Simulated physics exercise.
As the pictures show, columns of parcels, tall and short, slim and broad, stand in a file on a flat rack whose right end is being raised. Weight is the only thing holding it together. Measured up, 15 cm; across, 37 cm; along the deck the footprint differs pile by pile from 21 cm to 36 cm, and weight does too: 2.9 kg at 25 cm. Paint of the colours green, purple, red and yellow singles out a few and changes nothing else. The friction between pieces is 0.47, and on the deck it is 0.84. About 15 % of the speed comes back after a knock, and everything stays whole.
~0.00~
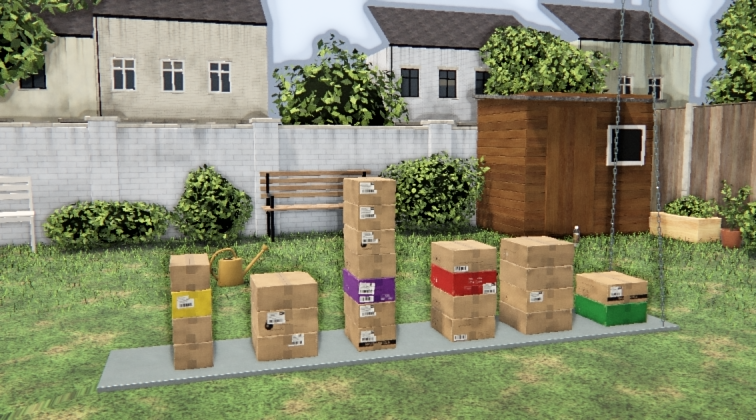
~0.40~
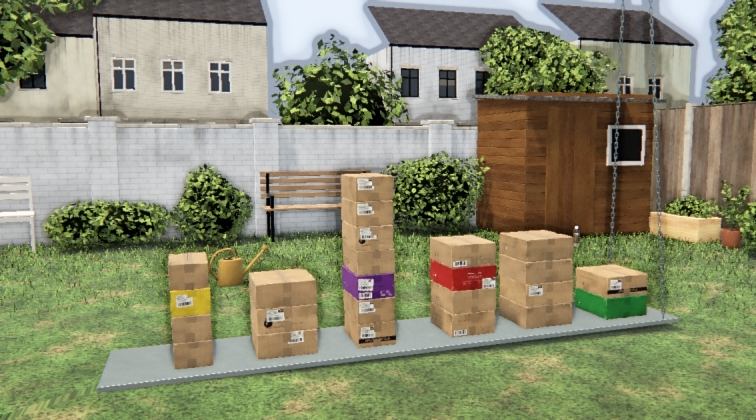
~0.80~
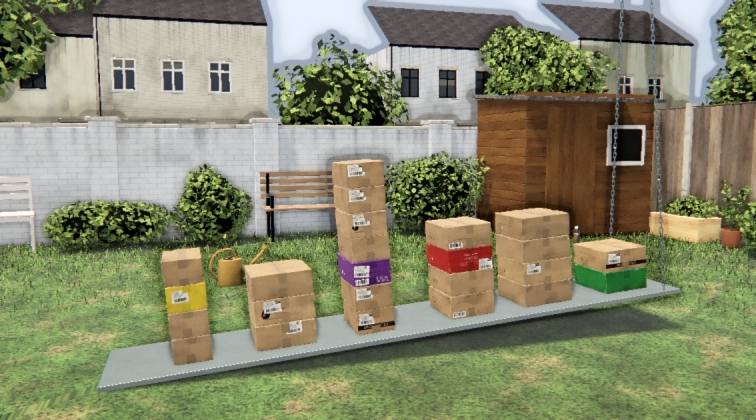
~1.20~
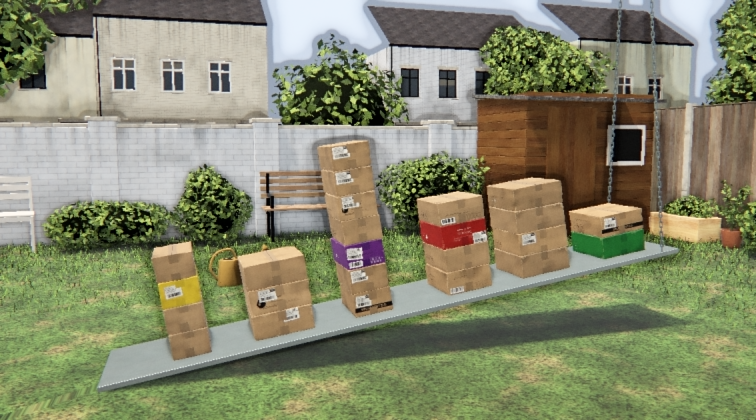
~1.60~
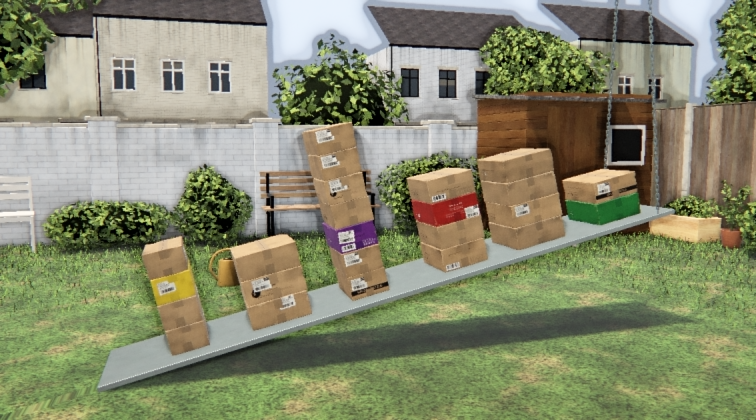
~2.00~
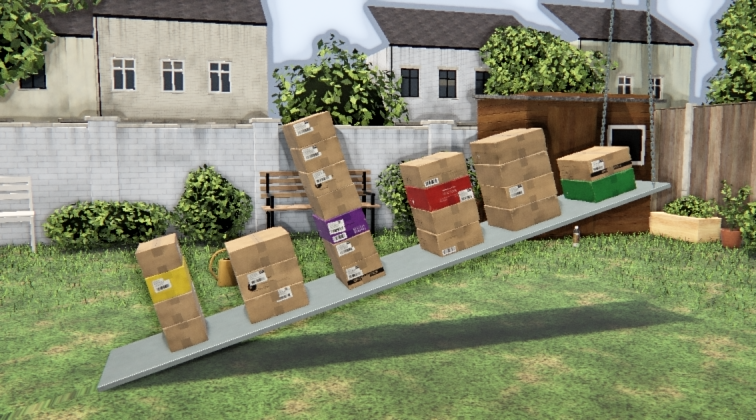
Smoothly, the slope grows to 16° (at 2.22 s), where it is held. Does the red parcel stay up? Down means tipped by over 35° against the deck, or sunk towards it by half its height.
Yes.
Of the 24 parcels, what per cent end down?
About 40 per cent.
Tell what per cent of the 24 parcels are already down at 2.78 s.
It's 10 percent at that point.
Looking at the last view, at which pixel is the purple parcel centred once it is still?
Around (295, 253).
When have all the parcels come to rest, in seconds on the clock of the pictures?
At about 5.0 s.
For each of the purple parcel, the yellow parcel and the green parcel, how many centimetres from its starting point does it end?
I'd estimate purple at 50 cm, yellow at 75 cm and green at 95 cm.
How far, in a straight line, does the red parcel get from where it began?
Straight-line shift: Approx. 62 cm.
Around 2.34 s, slope 16°; none of the 24 parcels down, 7 disturbed; red parcel unmoved; purple parcel tipped 21°.
Around 2.78 s, slope 16°; 3 of the 24 parcels down; red parcel unmoved; purple parcel tipped 30°, 48 mm lower.
Around 3.28 s, slope 16°; 10 of the 24 parcels down; red parcel unmoved; yellow parcel on its side.
Finally (5.0 s), slope 16°; 9 of the 24 parcels down; red parcel unmoved; yellow parcel on its side; purple parcel tipped 31°, 10 cm lower. Seen by the last camera, middles, red parcel near (437, 189), yellow parcel near (67, 355).
